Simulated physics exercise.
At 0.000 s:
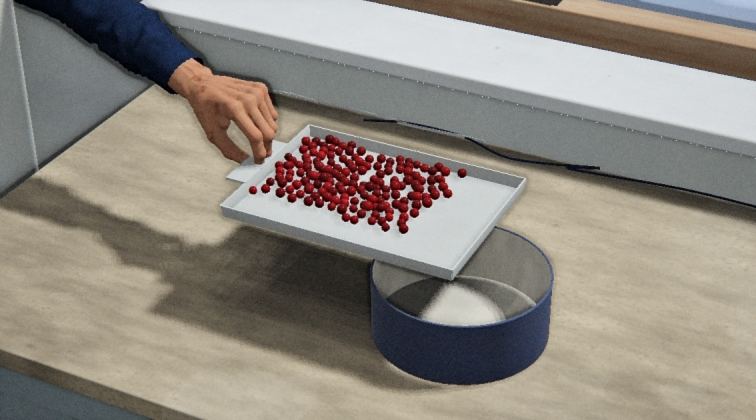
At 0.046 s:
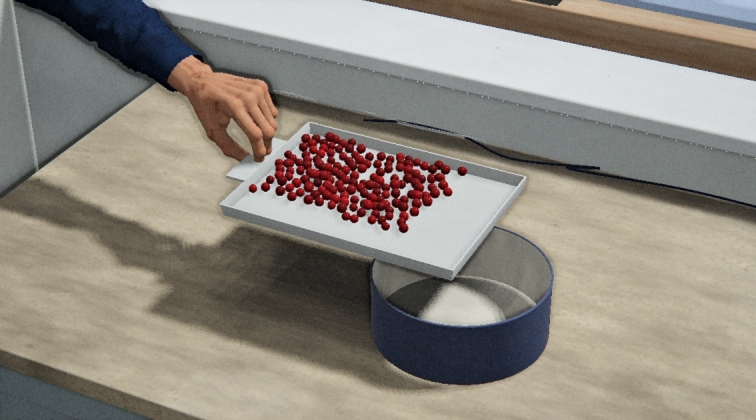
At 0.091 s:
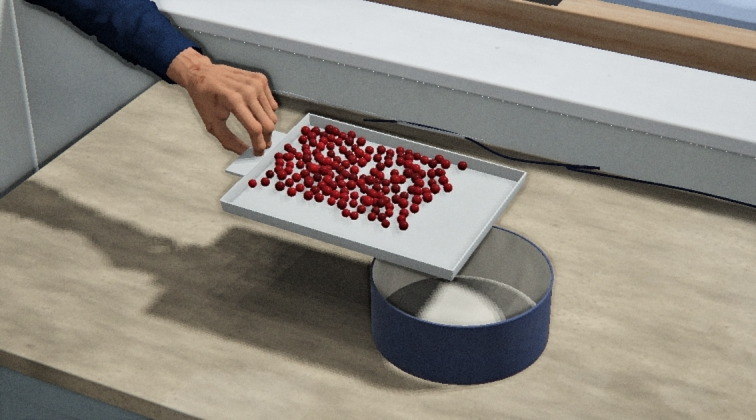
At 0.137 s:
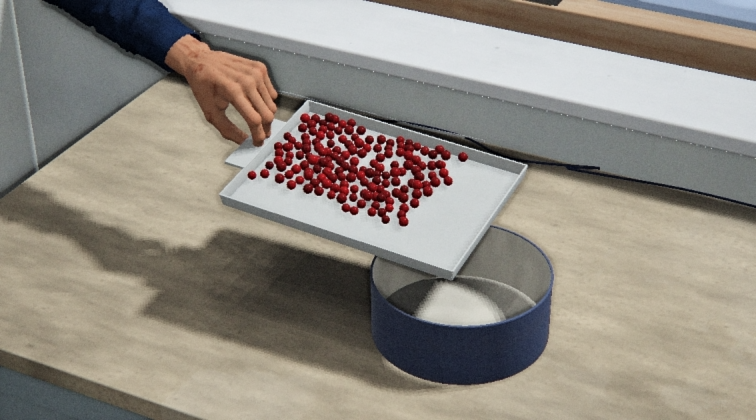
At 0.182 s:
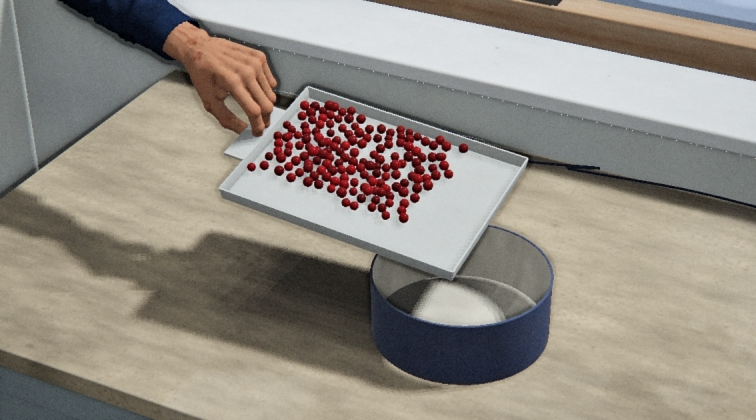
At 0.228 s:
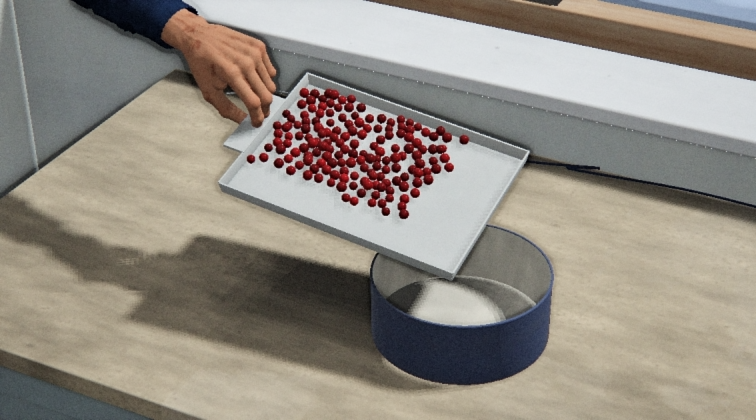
The clip opens on a hand gripping the left end of a pale tray scattered with small red berries, its right corner above a dark blue round pot on a wooden surface. The hand slowly raises that end, tilting the tray gently toward the pot, while the berries stay spread across it.
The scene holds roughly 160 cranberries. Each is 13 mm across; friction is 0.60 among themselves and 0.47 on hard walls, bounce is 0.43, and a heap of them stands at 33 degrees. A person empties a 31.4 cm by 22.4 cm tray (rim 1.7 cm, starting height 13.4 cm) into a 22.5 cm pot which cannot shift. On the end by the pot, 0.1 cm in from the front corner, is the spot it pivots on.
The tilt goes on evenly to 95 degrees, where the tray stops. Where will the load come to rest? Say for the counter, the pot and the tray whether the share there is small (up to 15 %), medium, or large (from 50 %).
Counter: Large. Pot: Small. Left on the tray: Small.
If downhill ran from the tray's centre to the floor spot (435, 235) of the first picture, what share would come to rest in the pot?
55 %.
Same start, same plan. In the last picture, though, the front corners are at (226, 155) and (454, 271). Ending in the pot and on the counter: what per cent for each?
In the pot: 20 per cent; on the counter: 80 per cent.
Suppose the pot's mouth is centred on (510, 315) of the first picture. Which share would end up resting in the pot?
45 %.
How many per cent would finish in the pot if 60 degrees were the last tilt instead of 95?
Around 0 in a hundred.
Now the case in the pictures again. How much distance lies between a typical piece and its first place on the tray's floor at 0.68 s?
By then it sits near 12 cm from where it began.
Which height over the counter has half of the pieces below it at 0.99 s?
Roughly 22 centimetres, give or take.
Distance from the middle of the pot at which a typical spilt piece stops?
That comes to near 20 cm.
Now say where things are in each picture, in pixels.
In the first picture, tray tilt 0 degrees, front corners at (223, 205) and (452, 268); middle of the pieces at (353, 185); pot at (462, 271).
In the second picture, tray tilt 1 degrees, front corners at (223, 203) and (452, 268); middle of the pieces at (353, 183).
In the third picture, tray tilt 3 degrees, front corners at (223, 200) and (452, 269); middle of the pieces at (353, 178).
In the fourth picture, tray tilt 7 degrees, front corners at (222, 194) and (452, 269), lowest corner right front; middle of the pieces at (353, 170).
In the fifth picture, tray tilt 10 degrees, front corners at (222, 187) and (452, 270), lowest corner right front; middle of the pieces at (353, 162).
In the sixth picture, tray tilt 14 degrees, front corners at (221, 182) and (452, 271), lowest corner right front; middle of the pieces at (353, 154); pot at (462, 271). The tray's pace is about 85 degrees a second.
After 0.68 s, tilt 53 degrees; the tray holds 100 %, the pot 0 %.
After 0.99 s, tilt 79 degrees; the tray holds 80 %, the pot 0 %.
After 1.39 s, tilt 95 degrees; the tray holds 5 %, the pot 0 %.
By 2.2 s all is still; counter 95 %, pot 0 %, tray 0 %.
